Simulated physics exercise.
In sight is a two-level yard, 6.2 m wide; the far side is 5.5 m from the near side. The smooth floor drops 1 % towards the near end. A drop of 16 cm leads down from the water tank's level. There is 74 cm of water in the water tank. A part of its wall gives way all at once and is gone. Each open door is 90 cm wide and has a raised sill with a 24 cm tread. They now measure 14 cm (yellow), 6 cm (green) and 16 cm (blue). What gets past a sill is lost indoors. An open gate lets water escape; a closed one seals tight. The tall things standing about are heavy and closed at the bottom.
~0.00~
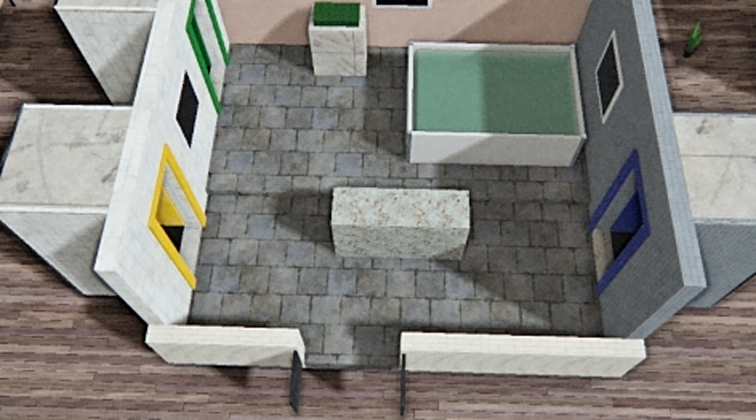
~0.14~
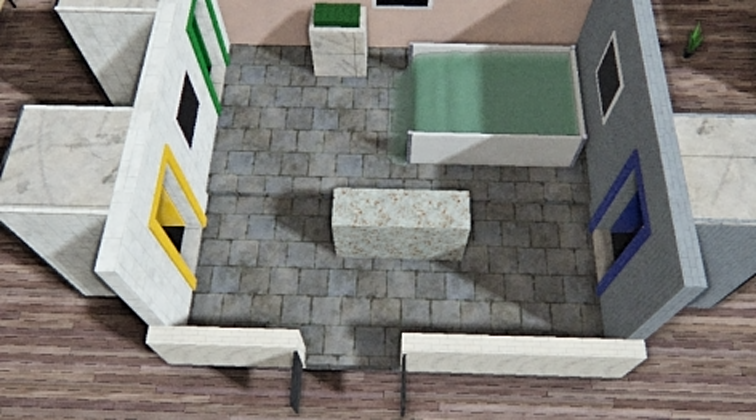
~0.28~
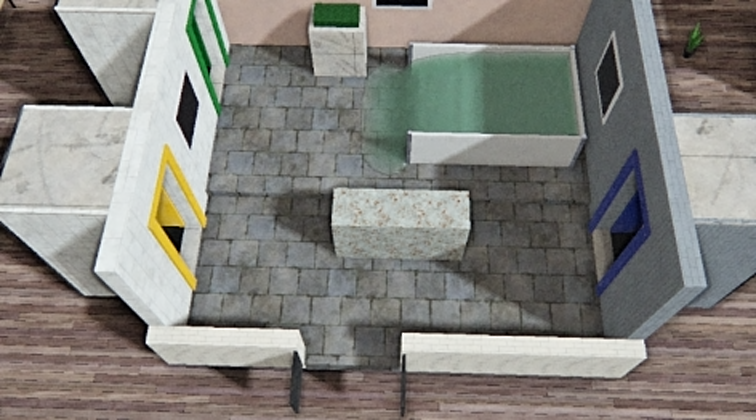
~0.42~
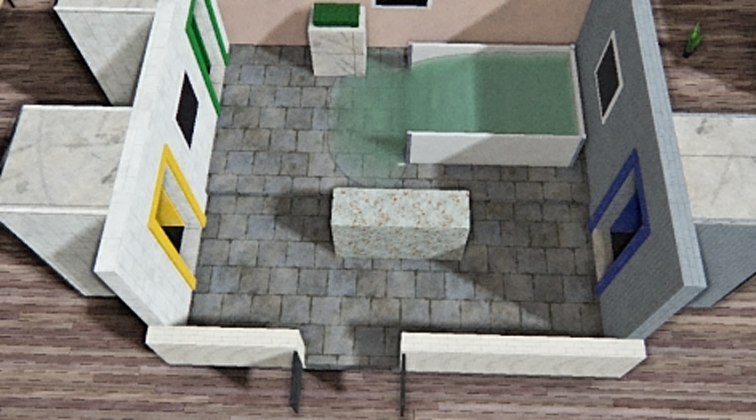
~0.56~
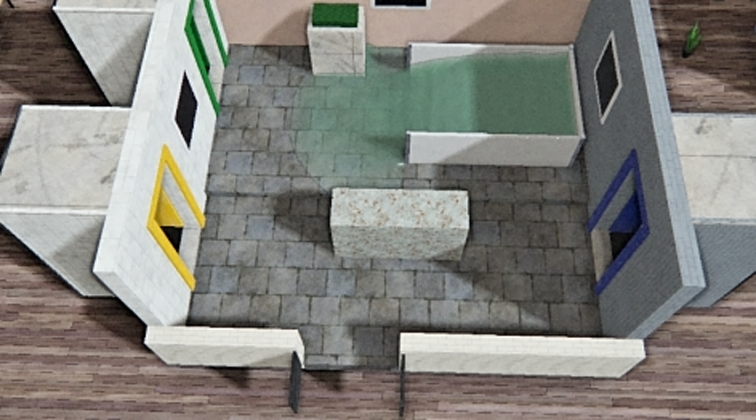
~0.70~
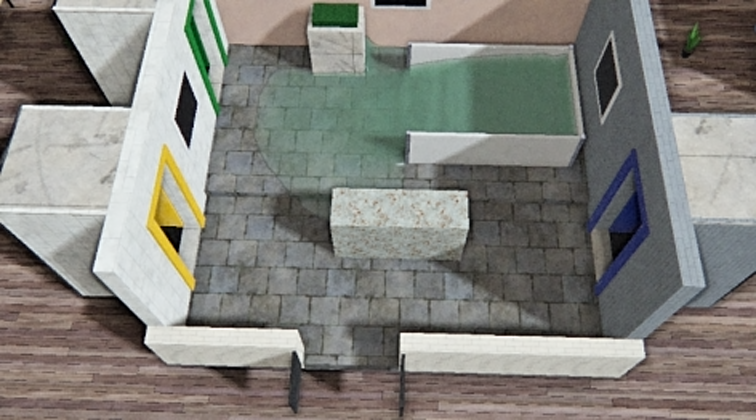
In a walled yard, green water pours from a tank's left side and spreads leftward across grey paving.
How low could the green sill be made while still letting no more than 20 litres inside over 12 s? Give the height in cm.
About 35 cm.
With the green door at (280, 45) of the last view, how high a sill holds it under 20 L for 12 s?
Roughly 20 cm.
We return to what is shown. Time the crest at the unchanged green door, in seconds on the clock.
At about 2.6 s.
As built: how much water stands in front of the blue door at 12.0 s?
Roughly 14.0 cm deep.
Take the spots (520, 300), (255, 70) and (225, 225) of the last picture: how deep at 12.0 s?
About 11, 3 and 13 cm.
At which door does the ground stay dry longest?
It is the blue one.
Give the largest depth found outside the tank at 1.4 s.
About 34 cm.
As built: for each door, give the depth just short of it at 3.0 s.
In cm: Yellow 20, green 31, blue 0.
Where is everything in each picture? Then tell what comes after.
The first picture shows the water tank at (493, 92) is whole and still, 74 cm deep; the green door at (209, 49) is dry.
In the second picture, water pours out at (412, 107) and has run 0.3 m, to (393, 157); about 10 cm deep outside, 74 cm at the back.
In the third picture, the front is at (365, 138), 0.8 m from the gap at (411, 109); 1.4 m2 of floor is wet, 74 cm left at the back.
In the fourth picture, the gap is at (411, 110), the front 1.3 m out at (332, 143); the back of the water tank holds 74 cm.
In the fifth picture, the front is at (296, 139), 1.9 m from the gap at (410, 110); 4.4 m2 of floor is wet, 73 cm left at the back.
In the sixth picture, the gap is at (410, 111), the front 2.5 m out at (260, 139); the back of the water tank holds 67 cm; 0.8 m in a straight line remain to the green door at (208, 49).
After 1.4 s water covers 40 % of the floor, deepest (34 cm) near (215, 132); 18 cm at the green door, 56 litres in over its 6 cm sill.
After 3.0 s water covers 60 % of the floor, deepest (46 cm) near (185, 332); 31 cm at the green door, 396 litres in over its 6 cm sill.
After 12.0 s water covers 90 % of the floor, deepest (24 cm) near (183, 343); 3 cm at the green door, 630 litres in over its 6 cm sill.
At the green door as built, the water arrived by 0.9 s and peaked near 34 cm at 2.6 s.
With a sill of 29.5 cm, 67 litres would have come in within the 12 s; with 40 cm, 3 litres. So under 20 litres takes about 35 cm.
